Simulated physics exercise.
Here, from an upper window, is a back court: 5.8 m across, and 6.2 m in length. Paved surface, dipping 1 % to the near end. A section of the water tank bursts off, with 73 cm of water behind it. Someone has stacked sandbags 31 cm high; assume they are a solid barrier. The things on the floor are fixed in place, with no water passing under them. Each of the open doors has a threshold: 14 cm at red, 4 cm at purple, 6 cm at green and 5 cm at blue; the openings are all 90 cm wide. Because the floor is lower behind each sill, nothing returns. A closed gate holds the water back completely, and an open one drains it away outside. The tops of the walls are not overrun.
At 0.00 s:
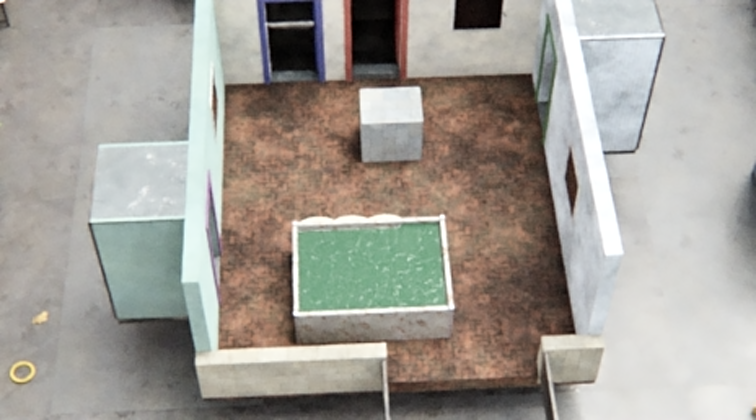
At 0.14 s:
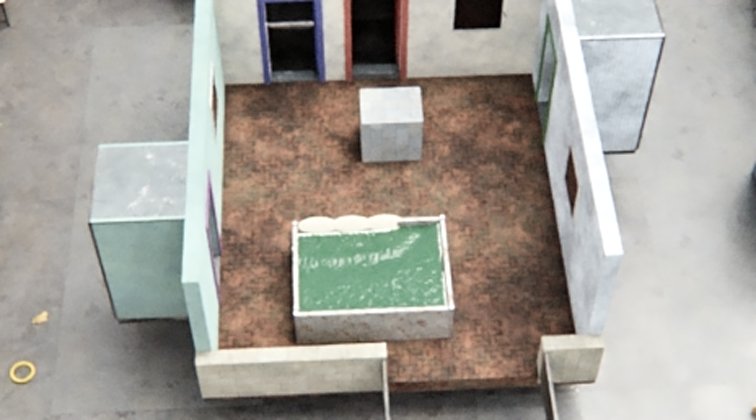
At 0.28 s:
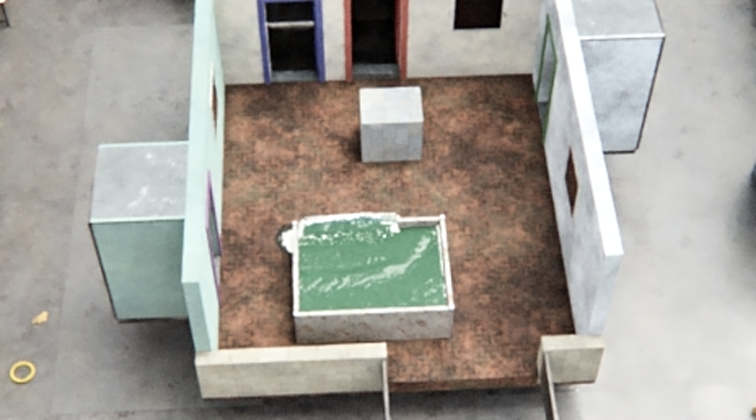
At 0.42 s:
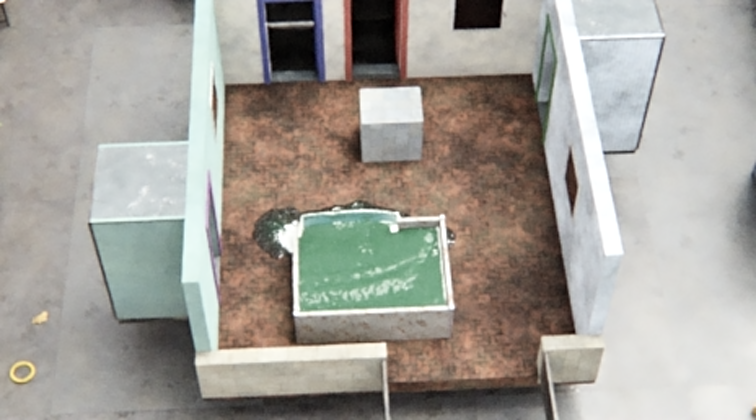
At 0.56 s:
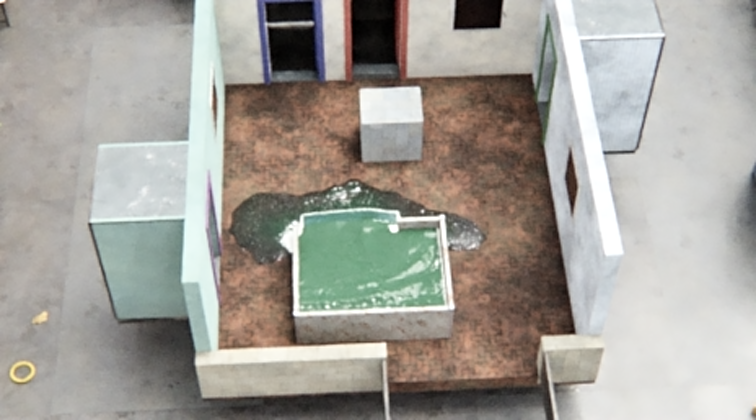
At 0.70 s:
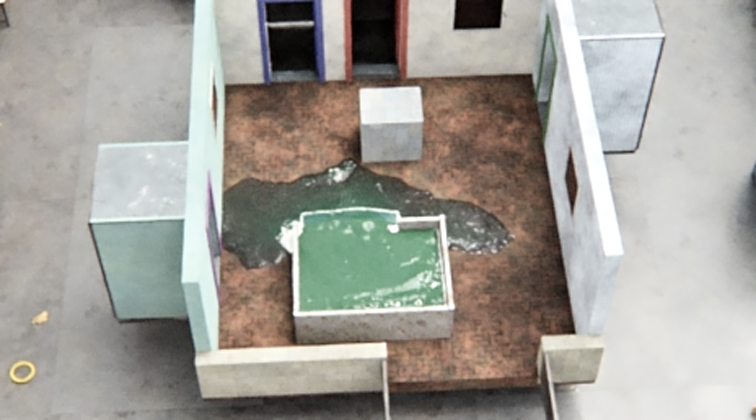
In a walled back court with a reddish-brown paved floor, a rectangular tank of green water stands whole near a pale block. White froth lines its far edge, then water pours over the far side, and a dark, glistening pool spreads left, right and back toward the block, reaching the left wall.
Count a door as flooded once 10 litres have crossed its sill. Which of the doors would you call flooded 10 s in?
I would call the red door not flooded; I would call the purple door flooded; I would call the green door flooded; I would call the blue door flooded.
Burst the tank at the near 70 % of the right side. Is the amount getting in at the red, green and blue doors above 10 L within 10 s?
The red door comes out less than that, the green door more than that and the blue door less than that.
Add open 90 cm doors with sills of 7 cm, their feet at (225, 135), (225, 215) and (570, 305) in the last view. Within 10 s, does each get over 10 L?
The first one exceeds it, the second one exceeds it, and the third one doesn't reach it.
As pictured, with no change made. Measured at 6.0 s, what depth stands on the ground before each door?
In centimetres - red: 4, purple: 5, green: 4, blue: 8.
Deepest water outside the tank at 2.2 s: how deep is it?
Roughly 42 cm.
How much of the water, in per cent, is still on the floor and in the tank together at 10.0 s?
Around 90 percent of the water.
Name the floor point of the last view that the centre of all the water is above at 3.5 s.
The water's centre sits at about (364, 236).
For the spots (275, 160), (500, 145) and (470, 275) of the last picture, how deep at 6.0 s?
Around 4 cm, 6 cm and 0 cm.
After 1.4 s water covers 40 % of the floor and is deepest (57 cm) near (317, 242); red door not reached, purple door 6 cm at the sill, 0 L in, green door not reached, blue door not reached.
After 2.2 s water covers 60 % of the floor and is deepest (42 cm) near (339, 241); red door 4 cm at the sill, 0 L in, purple door 7 cm at the sill, 9 L in, green door not reached, blue door 12 cm at the sill, 9 L in.
After 3.5 s water covers 70 % of the floor and is deepest (40 cm) near (339, 241); red door 4 cm at the sill, 0 L in, purple door 7 cm at the sill, 20 L in, green door 8 cm at the sill, 3 L in, blue door 16 cm at the sill, 73 L in.
After 6.0 s water covers 85 % of the floor and is deepest (30 cm) near (328, 242); red door 4 cm at the sill, 0 L in, purple door 5 cm at the sill, 33 L in, green door 4 cm at the sill, 6 L in, blue door 8 cm at the sill, 110 L in.
After 10.0 s water covers 95 % of the floor and is deepest (24 cm) near (317, 242); red door 7 cm at the sill, 0 L in, purple door 5 cm at the sill, 43 L in, green door 3 cm at the sill, 17 L in, blue door 6 cm at the sill, 116 L in.
